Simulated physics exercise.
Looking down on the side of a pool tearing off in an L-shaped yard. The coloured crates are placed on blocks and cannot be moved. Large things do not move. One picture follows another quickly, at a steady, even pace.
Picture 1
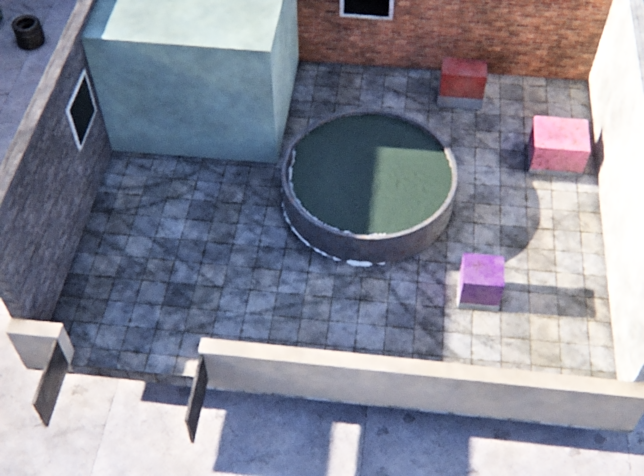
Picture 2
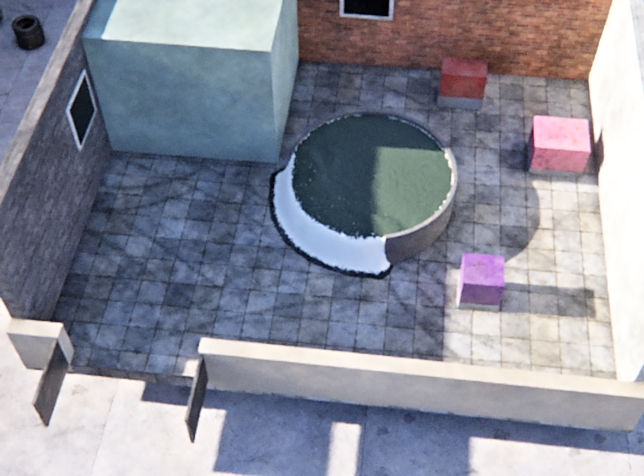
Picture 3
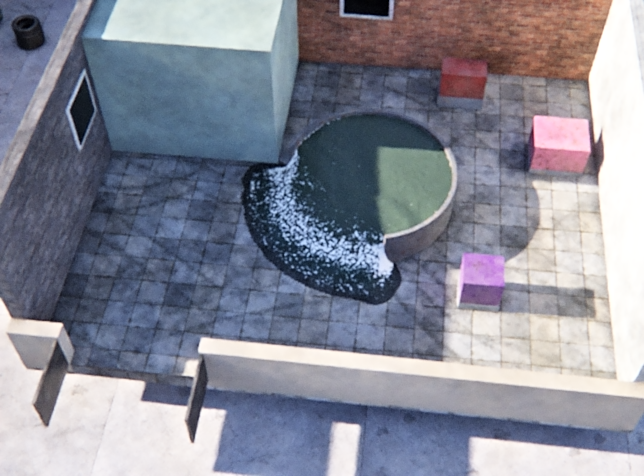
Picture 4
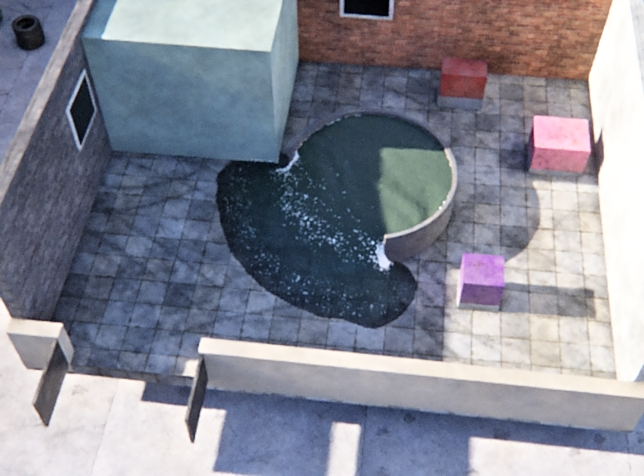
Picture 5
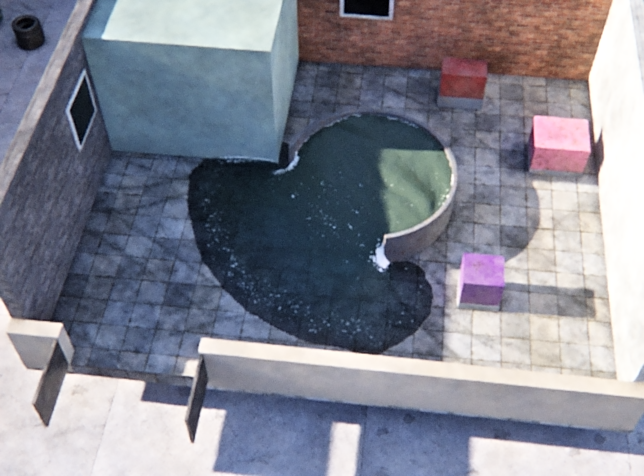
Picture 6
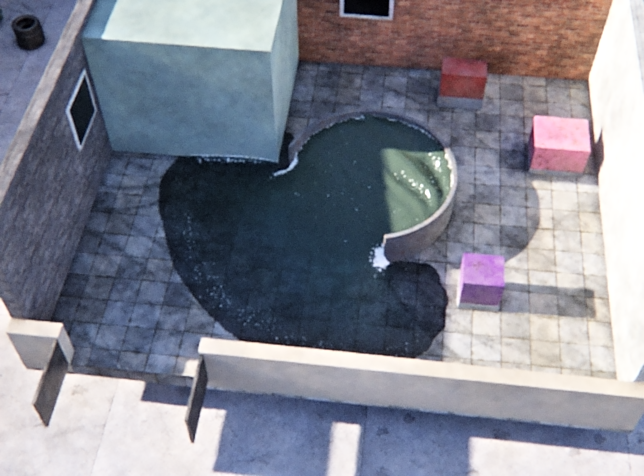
The video shows a round pool of dark green water in a walled, tiled yard with colored blocks; its left side opens, and foaming water pours out, spreading across the tiles toward the front wall and around the large pale block.
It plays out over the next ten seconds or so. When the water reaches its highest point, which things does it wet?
The purple crate never gets touched by the water; the pink crate never gets touched by the water; the red crate never gets touched by the water.
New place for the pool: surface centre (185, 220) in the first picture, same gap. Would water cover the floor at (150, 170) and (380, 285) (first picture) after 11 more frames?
The first is wetted, and then the second is not reached.
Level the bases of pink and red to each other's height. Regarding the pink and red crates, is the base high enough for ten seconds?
So pink stays unflooded, and red stays unflooded.
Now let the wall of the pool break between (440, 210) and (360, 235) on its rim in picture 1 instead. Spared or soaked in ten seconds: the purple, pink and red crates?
As it turns out, the purple crate is swamped, the pink crate is swamped, and the red crate stays unwetted.
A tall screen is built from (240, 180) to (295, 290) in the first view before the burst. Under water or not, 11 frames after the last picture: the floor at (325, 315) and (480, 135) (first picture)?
In order, I'd call them inundated and bare.
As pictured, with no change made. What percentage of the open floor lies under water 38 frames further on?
Near 65 in a hundred.
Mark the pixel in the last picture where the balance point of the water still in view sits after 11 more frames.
My pick is pixel (277, 246).
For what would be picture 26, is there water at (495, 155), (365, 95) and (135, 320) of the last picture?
First spot clear, second spot clear, third spot swamped.
A moment on, water covers 45 % of the floor; the purple crate water round its plinth, the pink crate not reached, the red crate not reached.
Next, water covers 45 % of the floor; the purple crate water round its plinth, the pink crate not reached, the red crate not reached.
Then, water covers 55 % of the floor; the purple crate water round its plinth, the pink crate not reached, the red crate not reached.
Later, water covers 65 % of the floor; the purple crate water round its plinth, the pink crate not reached, the red crate not reached.
In the end, water covers 80 % of the floor; the purple crate stayed above the water, the pink crate stayed above the water, the red crate stayed above the water.
